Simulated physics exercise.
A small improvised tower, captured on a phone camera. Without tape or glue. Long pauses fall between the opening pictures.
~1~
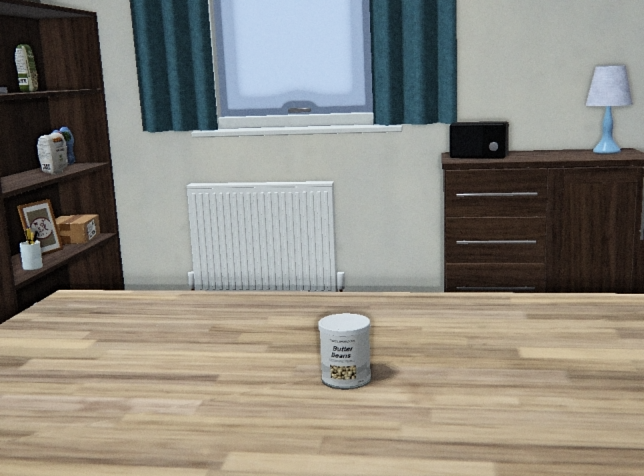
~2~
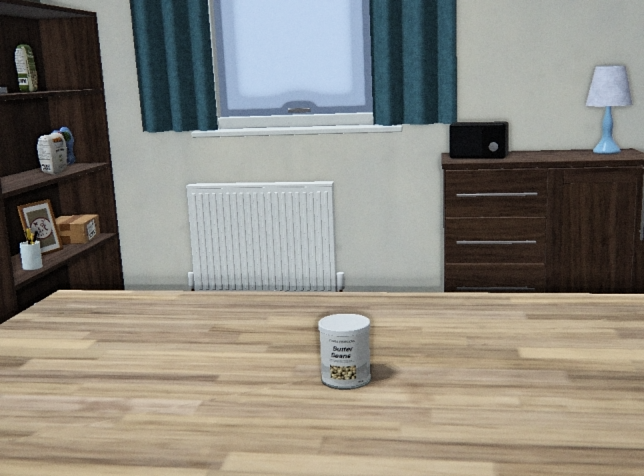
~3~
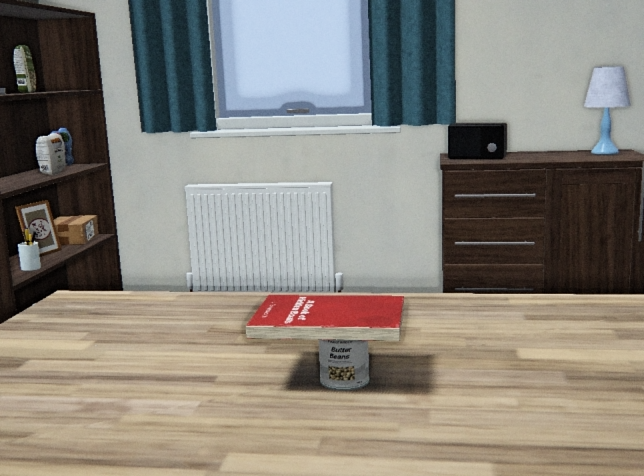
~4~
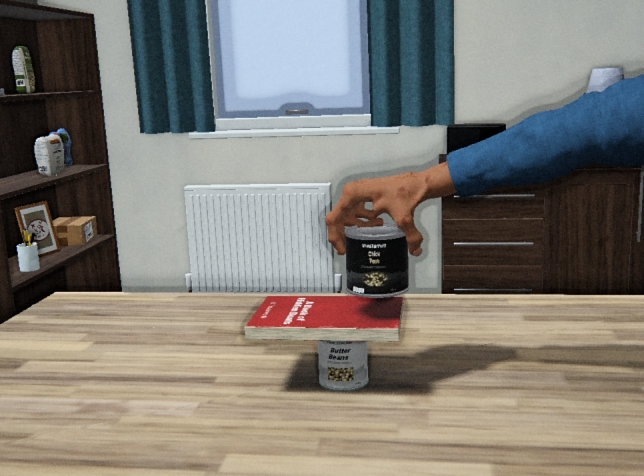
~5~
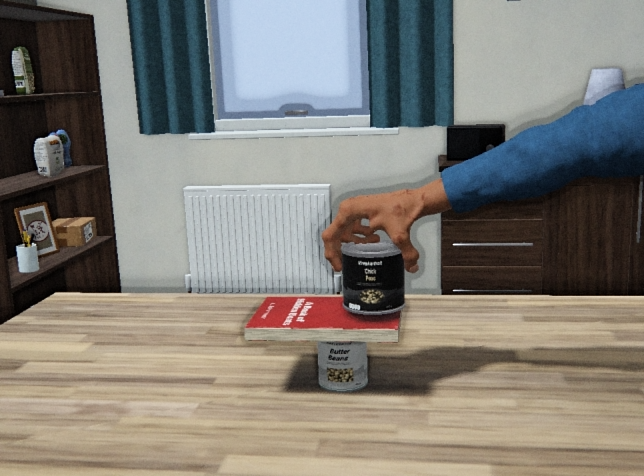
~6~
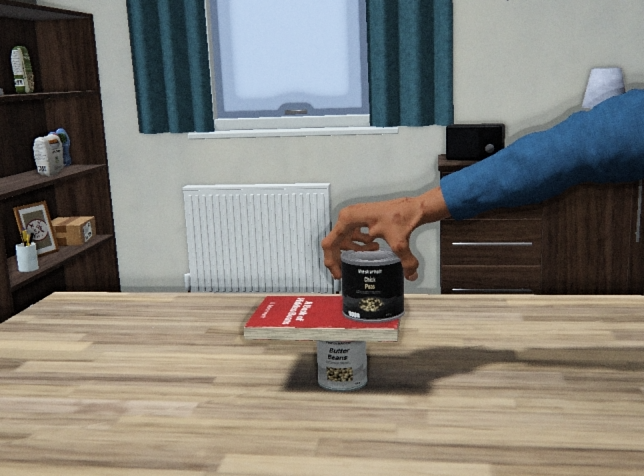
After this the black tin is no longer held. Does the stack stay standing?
In the end it turns out fine, really.
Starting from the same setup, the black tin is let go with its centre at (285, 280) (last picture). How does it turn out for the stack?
Outcome: Collapse.
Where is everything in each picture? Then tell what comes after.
The last thing is not in view yet; white tin (345, 351), in the first picture.
The last thing is not in view yet; white tin (345, 351), in the second picture.
The last thing is not in view yet; white tin (344, 352), in the third picture.
On its way; black tin (377, 259); white tin (343, 353), in the fourth picture.
On its way; black tin (373, 276); white tin (342, 353), in the fifth picture.
Set down, still held; black tin (373, 284); white tin (342, 353), in the sixth picture.
Then, 0.80 s after the last picture, nothing has stirred.
Then, 1.80 s after the last picture, black tin resting near (372, 284).
At rest, all 3 in place. Seen from the same camera at the end, black tin near (371, 284). The stack keeps its balance.
